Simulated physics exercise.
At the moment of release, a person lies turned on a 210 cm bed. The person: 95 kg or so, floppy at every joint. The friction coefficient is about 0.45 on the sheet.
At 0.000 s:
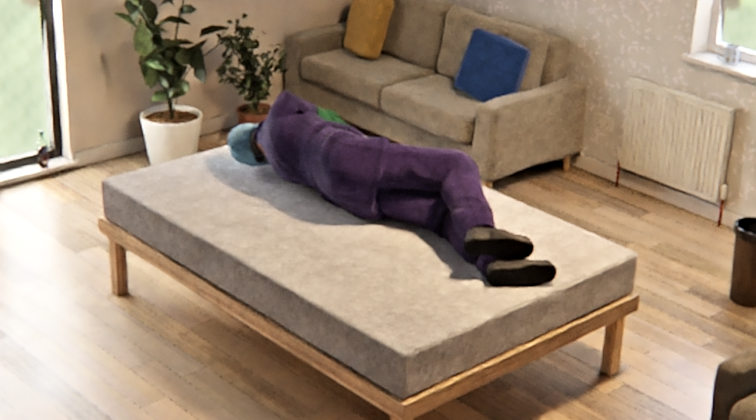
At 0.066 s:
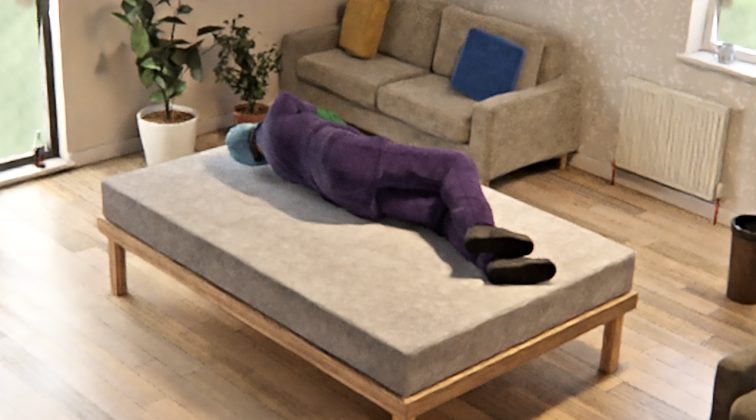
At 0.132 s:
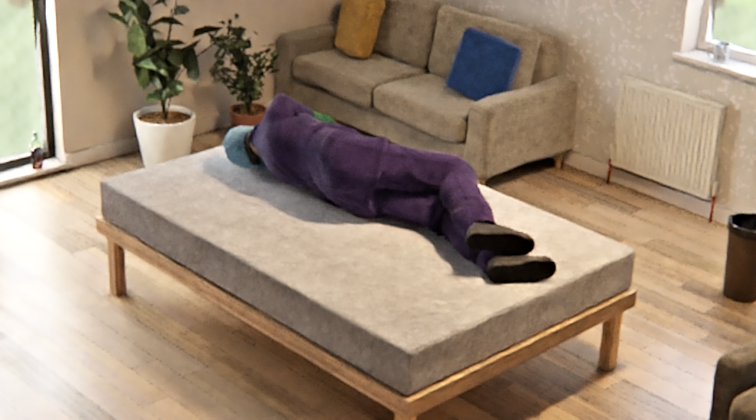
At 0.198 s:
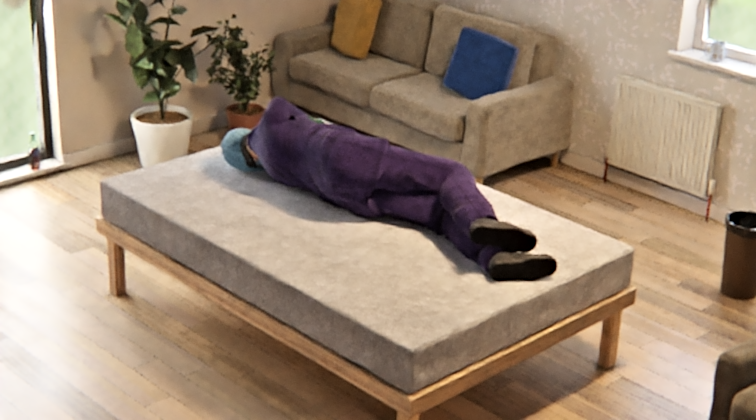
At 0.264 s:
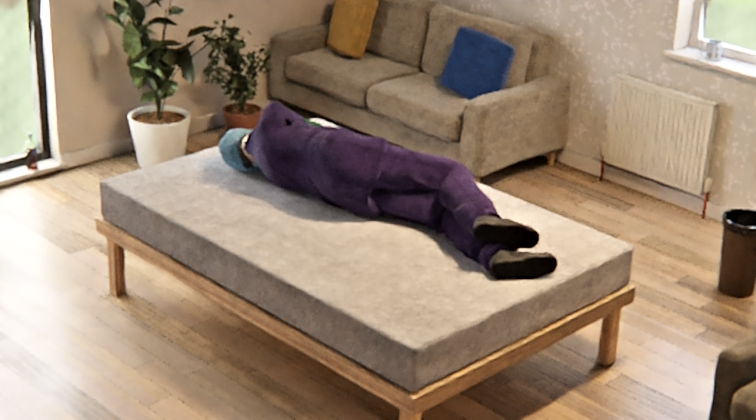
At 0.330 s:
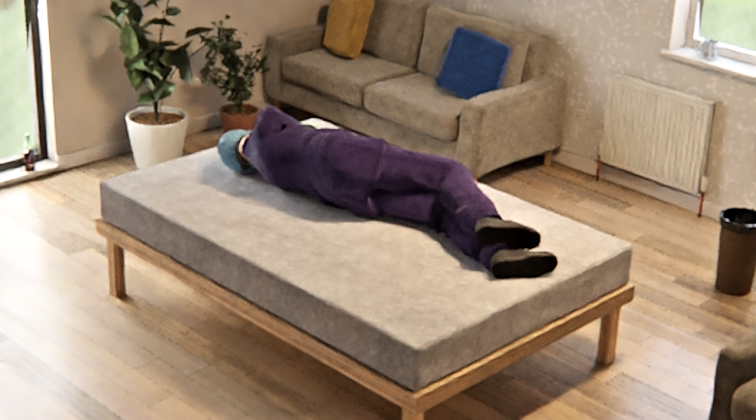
A person in purple clothes and a blue head covering lay on their side on a gray bed, shifting only slightly as their upper body rolled a little toward their back, legs barely moving.
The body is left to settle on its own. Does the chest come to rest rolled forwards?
No; it settles backwards.
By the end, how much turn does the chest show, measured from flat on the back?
Some 20°.
After 0.54 s the chest is turned 50° from lying flat on the back, near (271, 159) in the last picture's view.
After 0.94 s the chest is turned 40° from lying flat on the back, near (265, 165) in the last picture's view.
After 1.54 s the chest is turned 25° from lying flat on the back, near (260, 173) in the last picture's view.
At rest, 2.3 s, chest sinks back.
